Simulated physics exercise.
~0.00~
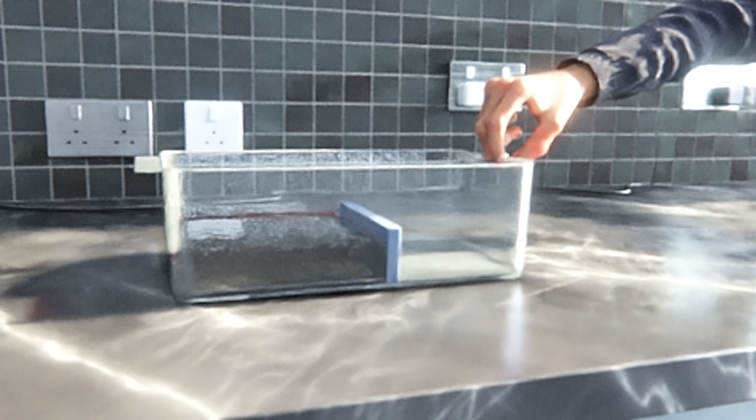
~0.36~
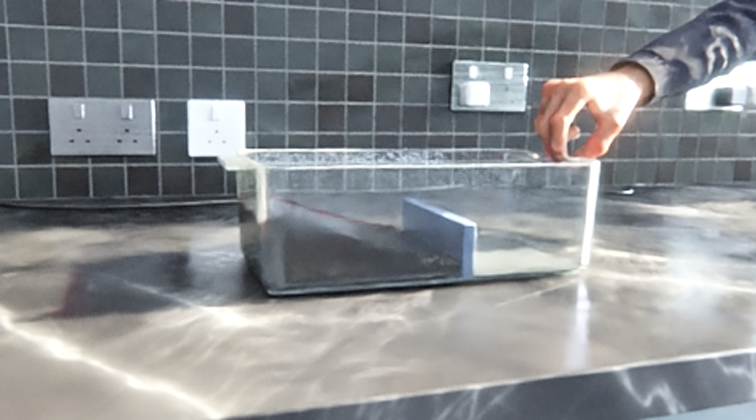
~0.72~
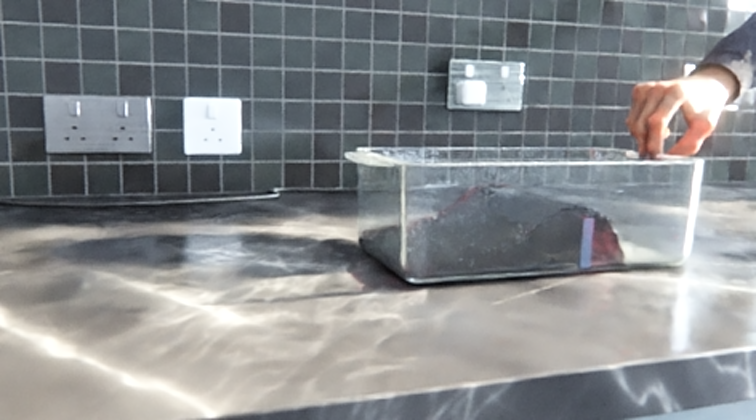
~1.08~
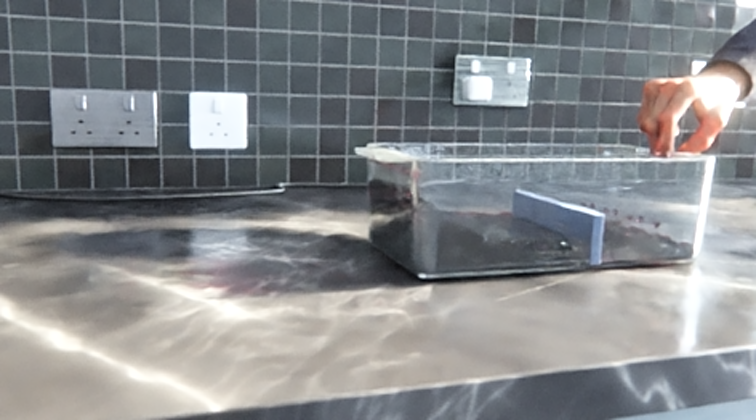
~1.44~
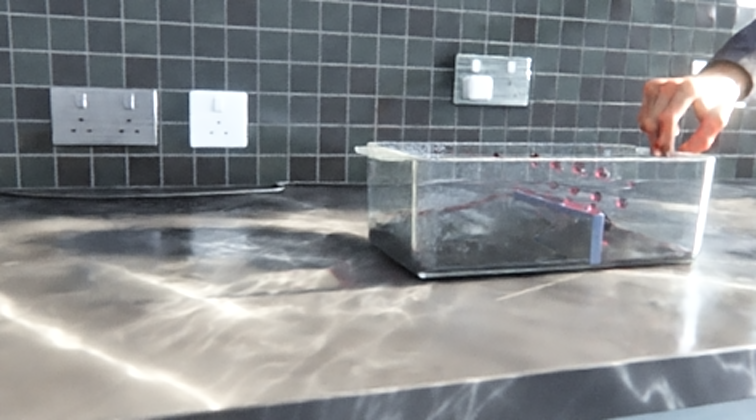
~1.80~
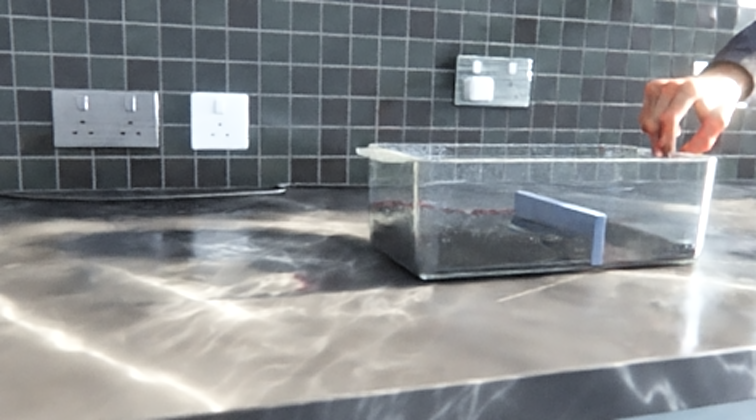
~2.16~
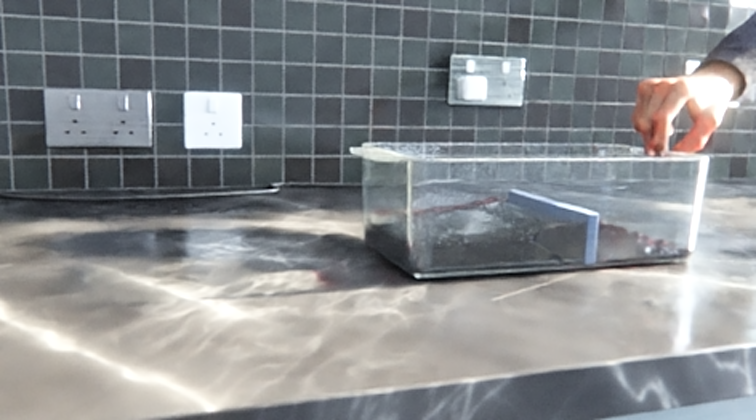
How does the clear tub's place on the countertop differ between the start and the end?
At the start the tub sits a little left of the middle of the view, and by the end it is well over to the right, below the right-hand wall fitting.
On a marbled countertop in front of a dark tiled wall, a hand holds the right rim of a clear oblong tub with dark red wine to the left of a blue upright divider. The hand pulls the tub to the right, and the wine stays left of the divider at first. As the tub nears the right side of the view, some wine crosses the divider. The tub stops, and red drops show above and beyond the divider before the wine settles. At the end, a small share lies on the right, and the hand still holds the rim.
